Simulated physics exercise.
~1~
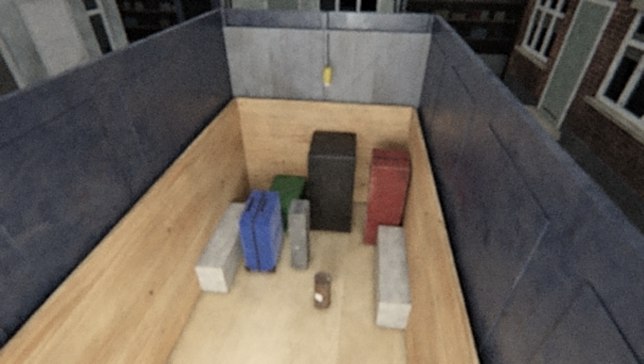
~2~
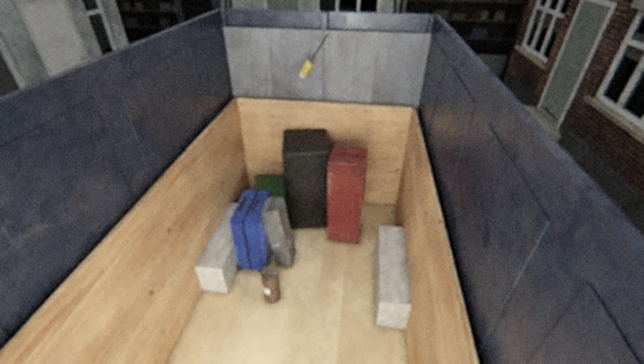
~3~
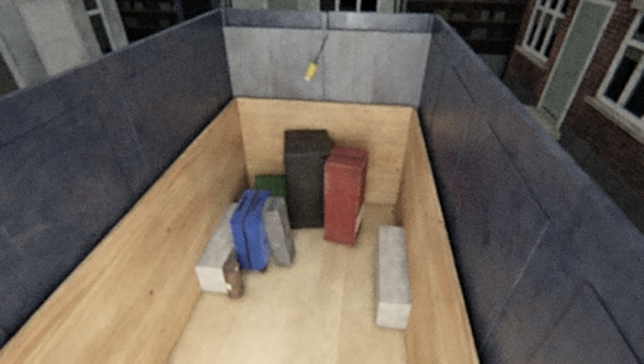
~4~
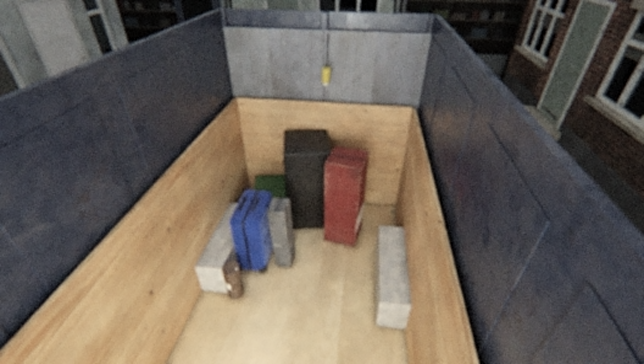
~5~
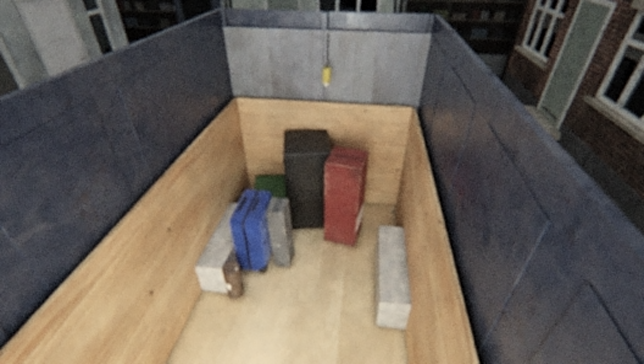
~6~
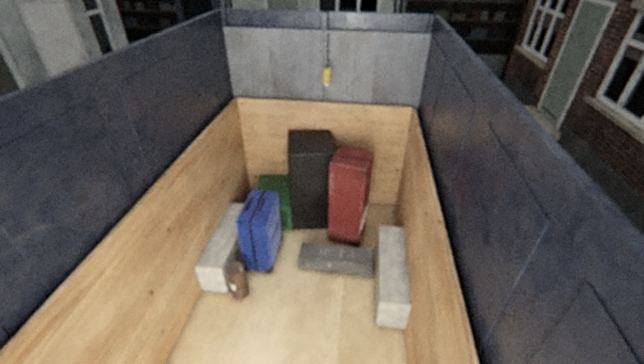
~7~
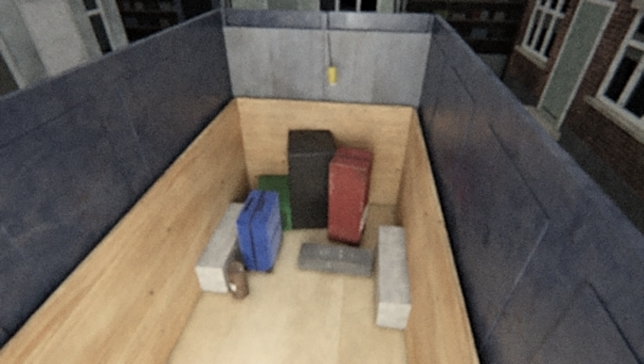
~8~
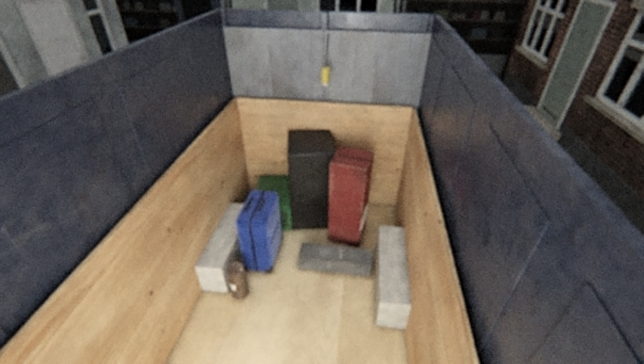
In the back of a delivery van, between pale wooden side panels, a blue case, a grey box, a green chest, a tall black appliance, a red box and a small brown canister stand on the floor. The load shifts to the left, with the red box, black appliance and canister sliding over and the grey box leaning toward the blue case. The canister slides farther left, to the low wheel box, and everything settles for a while. Then the grey box topples to the right and lies in front of the red box. The rest stay upright, and all is still.
